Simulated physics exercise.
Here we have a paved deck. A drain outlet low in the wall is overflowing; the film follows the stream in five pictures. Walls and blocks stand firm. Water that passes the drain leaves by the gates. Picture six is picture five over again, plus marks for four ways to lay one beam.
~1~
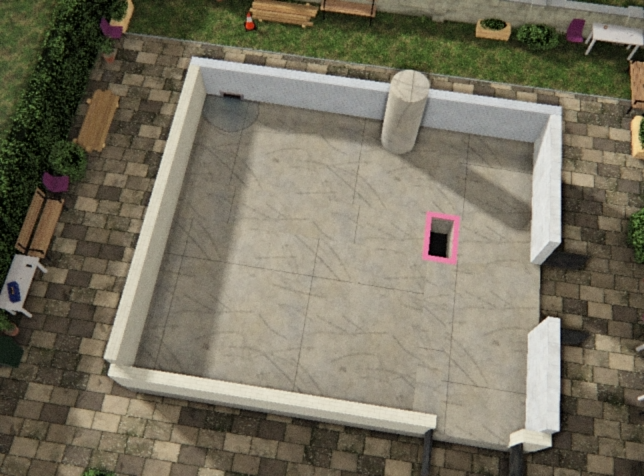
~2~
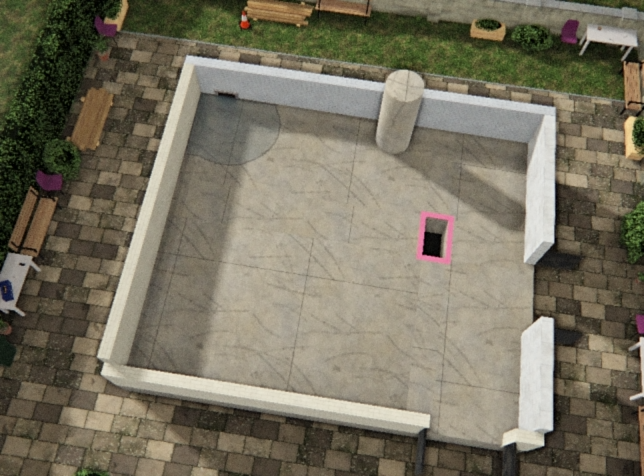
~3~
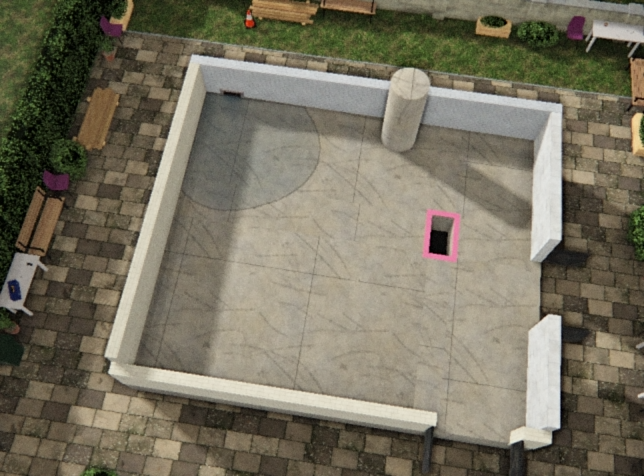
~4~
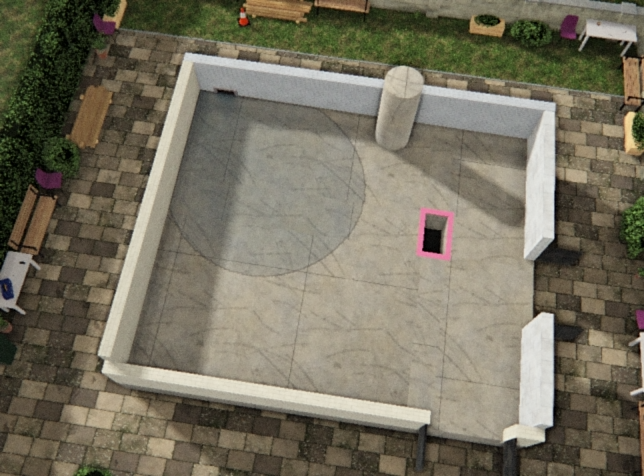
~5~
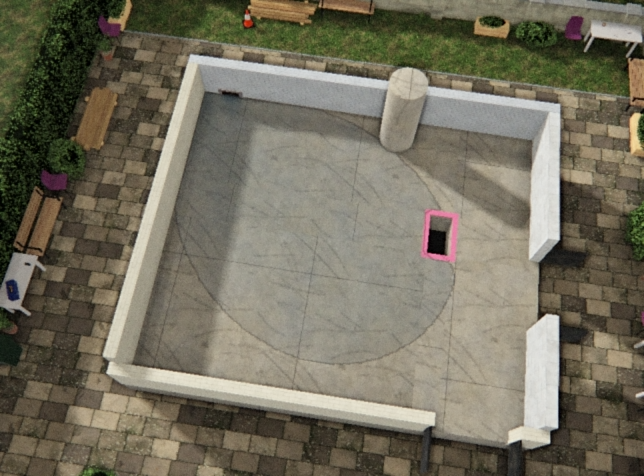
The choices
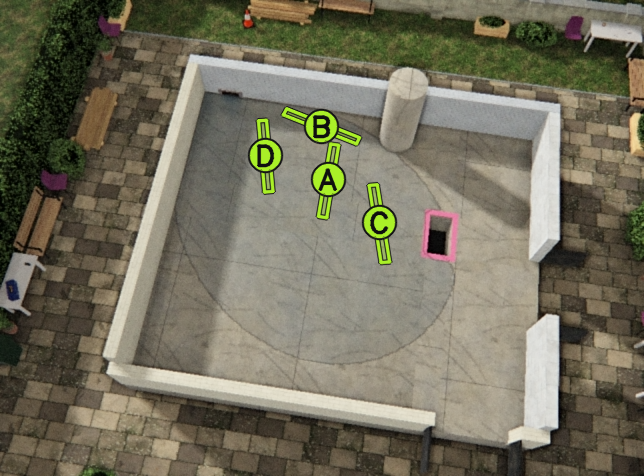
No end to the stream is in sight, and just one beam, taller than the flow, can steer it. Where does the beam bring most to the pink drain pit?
Choose B.
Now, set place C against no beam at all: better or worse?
It is worse.
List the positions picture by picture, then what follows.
Outfall at (232, 95); pink drain pit at (441, 238); open gate at (470, 428); open gate at (529, 298); water covers 2 % of the ground and shows as far out as (240, 126); pink drain pit still dry.
Water covers 6 % of the ground and shows as far out as (239, 161); pink drain pit still dry.
Water covers 14 % of the ground and shows as far out as (268, 202); pink drain pit still dry.
Water covers 29 % of the ground and shows as far out as (271, 274); pink drain pit still dry.
Water covers 51 % of the ground and shows as far out as (405, 341); pink drain pit taking water.
On the marked copy, A from (322, 217) to (334, 144); B from (285, 111) to (357, 140); C from (373, 185) to (385, 262); D from (262, 120) to (268, 191).
Choosing A, about 5 % of the stream runs into the pink drain pit, about 94 % out by the gates.
Choosing B, about 17 % of the stream runs into the pink drain pit, about 82 % out by the gates.
Choosing C, about 6 % of the stream runs into the pink drain pit, about 94 % out by the gates.
Choosing D, about 7 % of the stream runs into the pink drain pit, about 92 % out by the gates.
